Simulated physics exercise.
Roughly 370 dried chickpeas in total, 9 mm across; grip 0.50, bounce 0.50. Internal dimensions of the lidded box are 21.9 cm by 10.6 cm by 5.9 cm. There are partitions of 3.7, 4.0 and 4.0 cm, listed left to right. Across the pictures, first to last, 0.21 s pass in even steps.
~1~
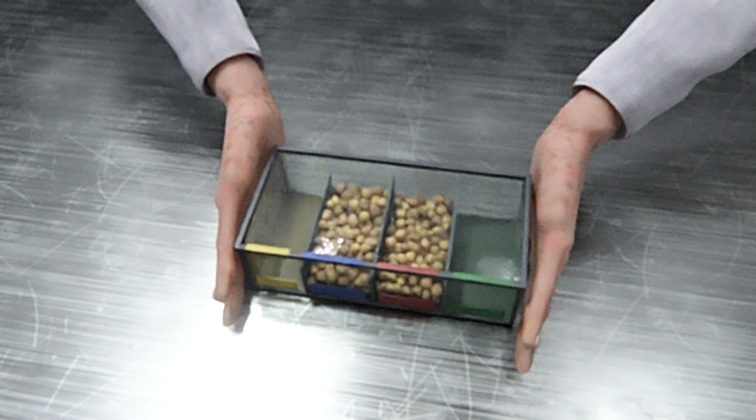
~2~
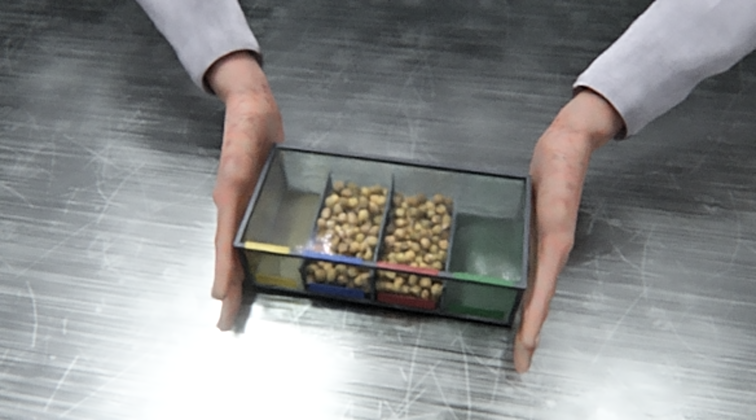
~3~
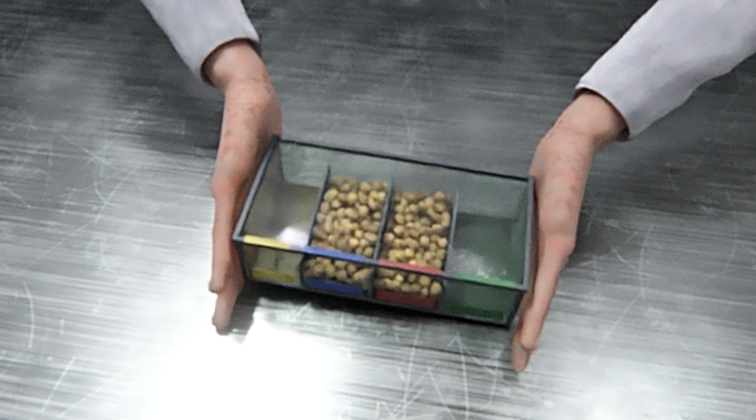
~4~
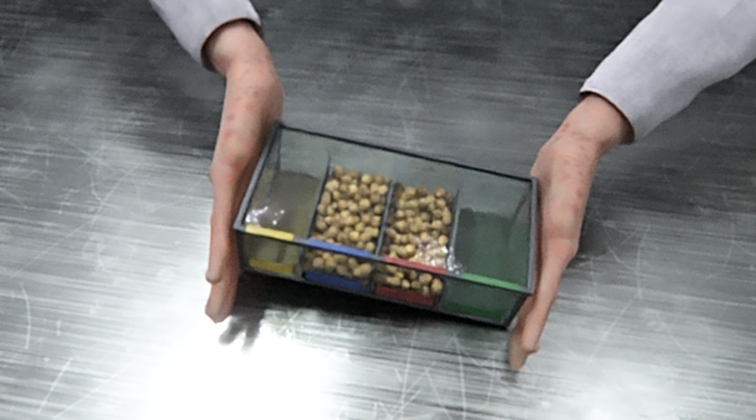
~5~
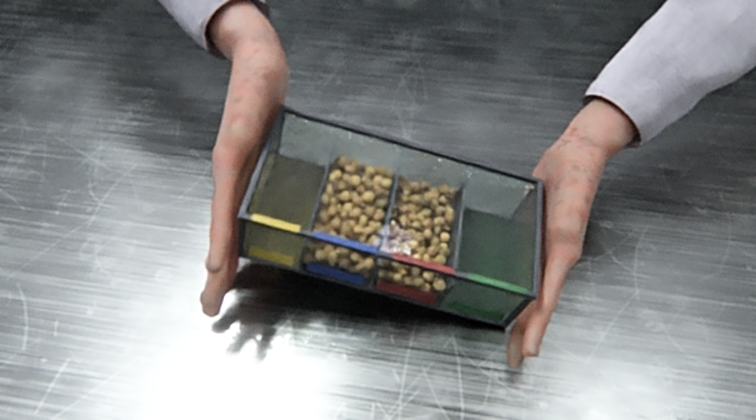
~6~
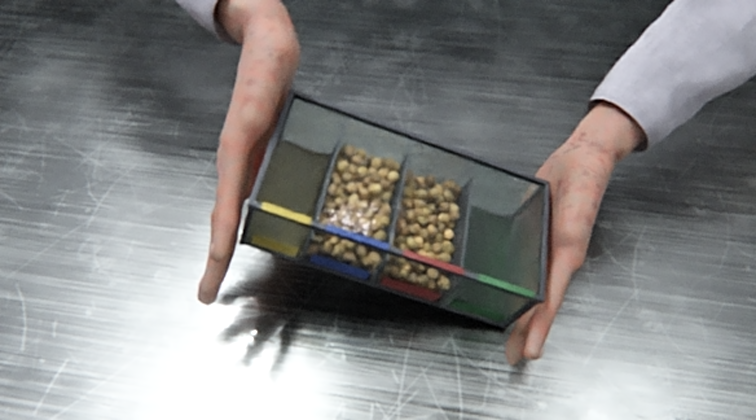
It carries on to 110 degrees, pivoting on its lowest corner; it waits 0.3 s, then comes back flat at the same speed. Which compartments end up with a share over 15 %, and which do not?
Red over, blue over, green over, yellow not over.
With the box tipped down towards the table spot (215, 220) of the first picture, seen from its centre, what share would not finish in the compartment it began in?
I'd estimate about 50 %.
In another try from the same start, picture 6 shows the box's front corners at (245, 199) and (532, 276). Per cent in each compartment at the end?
Red = 35 %, blue = 35 %, green = 30 %, yellow = 0 %.
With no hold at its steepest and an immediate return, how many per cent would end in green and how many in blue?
That would leave green with 25 percent and blue with 30 percent.
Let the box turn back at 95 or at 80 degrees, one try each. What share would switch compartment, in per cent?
Close to 40 in a hundred first, and 25 in a hundred second.
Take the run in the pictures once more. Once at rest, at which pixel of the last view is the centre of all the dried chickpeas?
At about (414, 263).
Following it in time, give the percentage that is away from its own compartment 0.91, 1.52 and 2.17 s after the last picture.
First 30, next 35, last 40.
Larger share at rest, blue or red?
The red compartment.
Then, 0.91 s after the last picture, tilt 110 degrees; red 45 %, blue 35 %, green 20 %.
Then, 1.52 s after the last picture, tilt 58 degrees; red 45 %, blue 35 %, green 20 %.
Then, 2.17 s after the last picture, tilt 0 degrees; red 45 %, blue 30 %, green 25 %.
In the end, red 45 %, blue 30 %, green 25 %, yellow 0 %.
